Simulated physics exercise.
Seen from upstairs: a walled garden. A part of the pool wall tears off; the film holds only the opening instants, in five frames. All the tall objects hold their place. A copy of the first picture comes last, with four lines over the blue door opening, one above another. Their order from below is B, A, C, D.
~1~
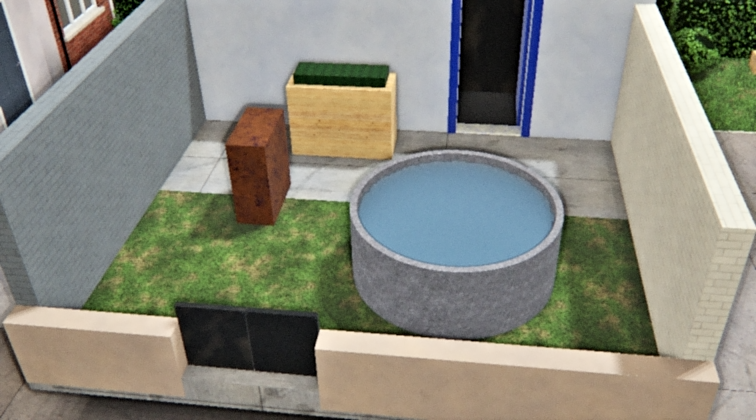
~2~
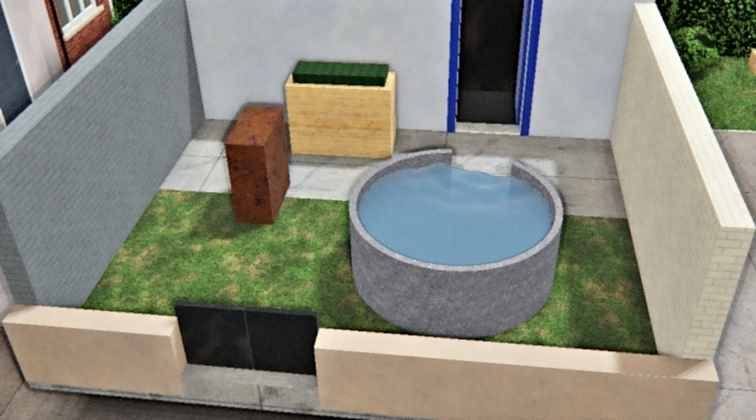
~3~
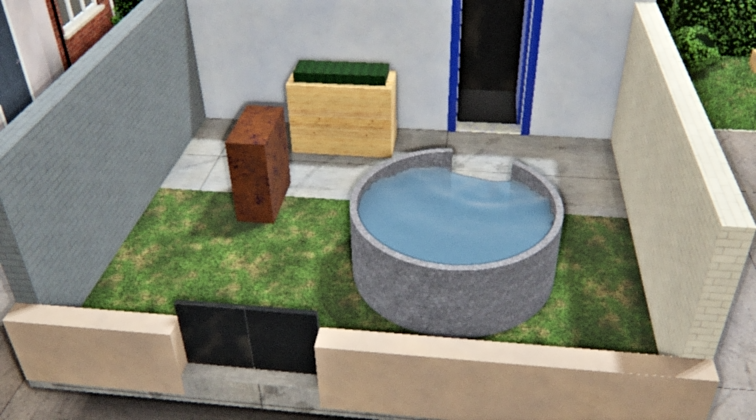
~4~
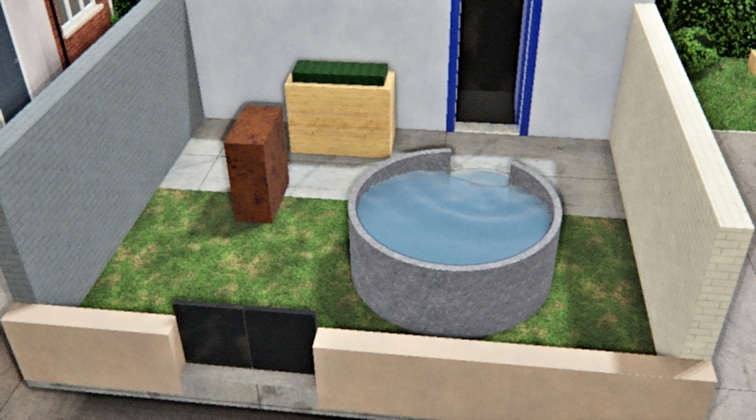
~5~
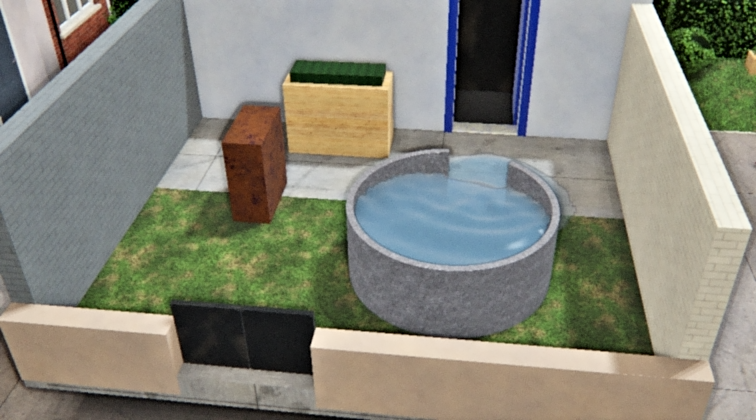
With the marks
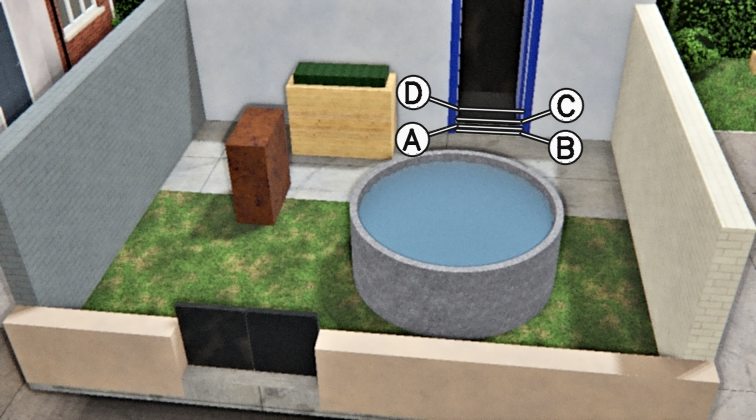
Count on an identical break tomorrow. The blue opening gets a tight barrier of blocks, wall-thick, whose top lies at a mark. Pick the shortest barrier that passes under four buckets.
Use line D.
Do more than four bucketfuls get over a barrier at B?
Yes, that goes wrong.
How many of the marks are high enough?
One of them.
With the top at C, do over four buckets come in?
Yes, it does.
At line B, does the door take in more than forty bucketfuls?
Yes, clearly.
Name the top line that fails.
C.
In white, A at (489, 127); B at (488, 131); C at (489, 120); D at (490, 110); from the bottom up B, A, C, D.
If A is chosen, dozens of bucketfuls pour in.
If B is chosen, dozens of bucketfuls pour in.
If C is chosen, about 11 bucketfuls get in.
If D is chosen, a splash gets over, under a bucket.
